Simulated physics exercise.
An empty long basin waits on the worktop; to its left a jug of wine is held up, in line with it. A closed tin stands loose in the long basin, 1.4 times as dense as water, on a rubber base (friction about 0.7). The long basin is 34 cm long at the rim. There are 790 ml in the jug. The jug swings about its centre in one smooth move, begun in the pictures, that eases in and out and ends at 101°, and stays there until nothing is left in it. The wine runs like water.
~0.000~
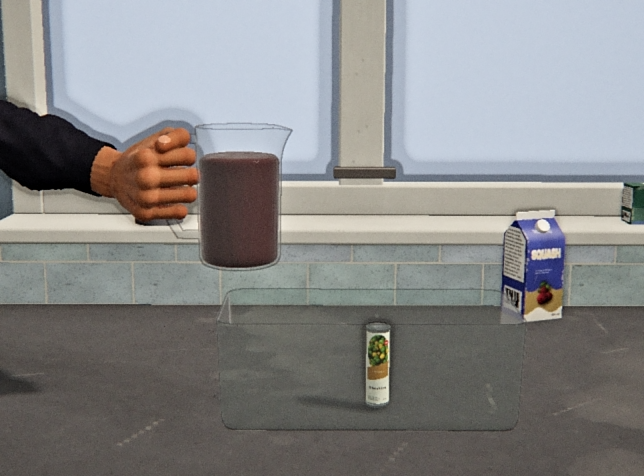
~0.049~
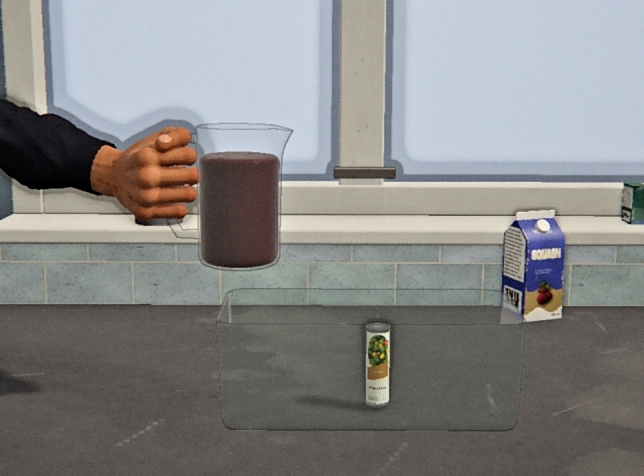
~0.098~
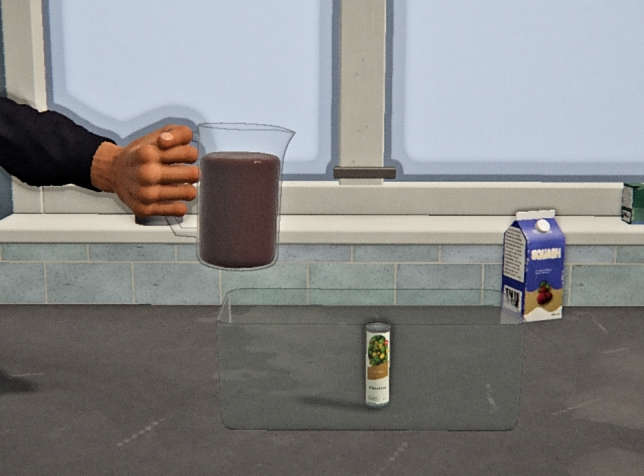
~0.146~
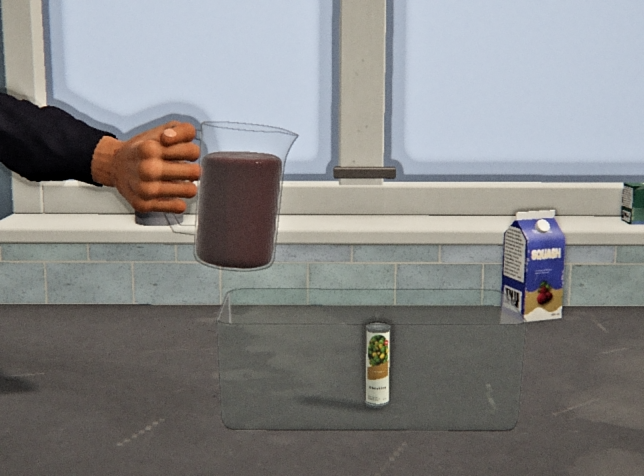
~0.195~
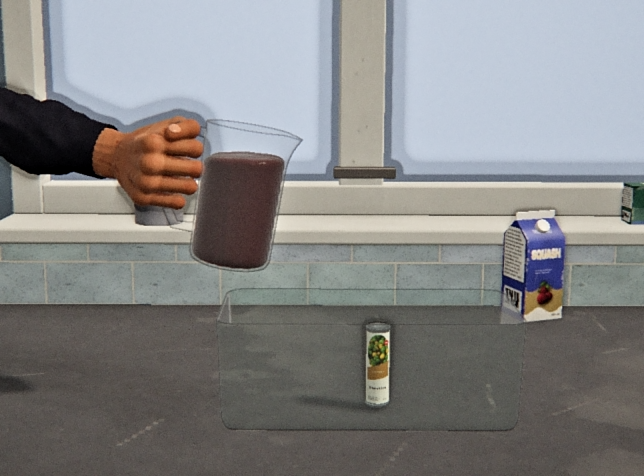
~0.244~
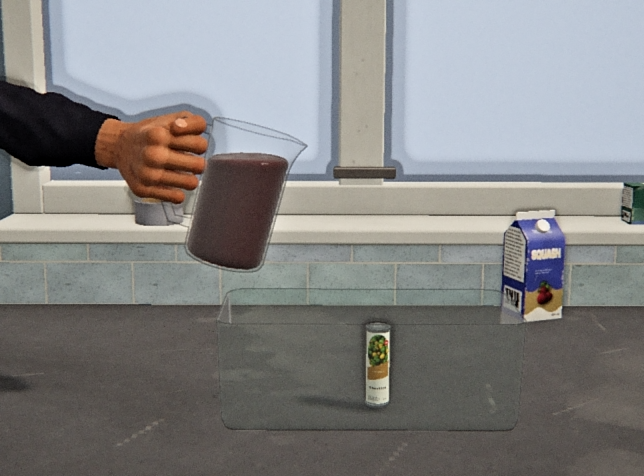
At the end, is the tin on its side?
The tin goes over.
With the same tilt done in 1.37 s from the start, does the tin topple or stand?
The tin falls.
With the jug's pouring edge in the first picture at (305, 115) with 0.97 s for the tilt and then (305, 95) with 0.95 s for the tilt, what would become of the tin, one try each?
First it keeps standing; then it keeps standing.
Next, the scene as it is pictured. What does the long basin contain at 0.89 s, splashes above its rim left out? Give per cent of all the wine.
About 32 per cent.
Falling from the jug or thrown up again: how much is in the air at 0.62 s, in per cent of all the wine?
Some 8 per cent.
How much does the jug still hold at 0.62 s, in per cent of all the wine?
Near 92 in a hundred.
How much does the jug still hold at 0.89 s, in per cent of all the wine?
Near 50 in a hundred.
After 0.62 s the tilt is 70° and 92 per cent is still to pour; the tin stands where it began.
After 0.89 s the tilt is 99° and 50 per cent is still to pour; the tin stands where it began.
After 1.17 s the tilt is 101° and 11 per cent is still to pour; the tin lies on its side.
After 1.48 s the tilt is 101° and 1 per cent is still to pour; the tin lies on its side.
In the end the tin lies on its side.
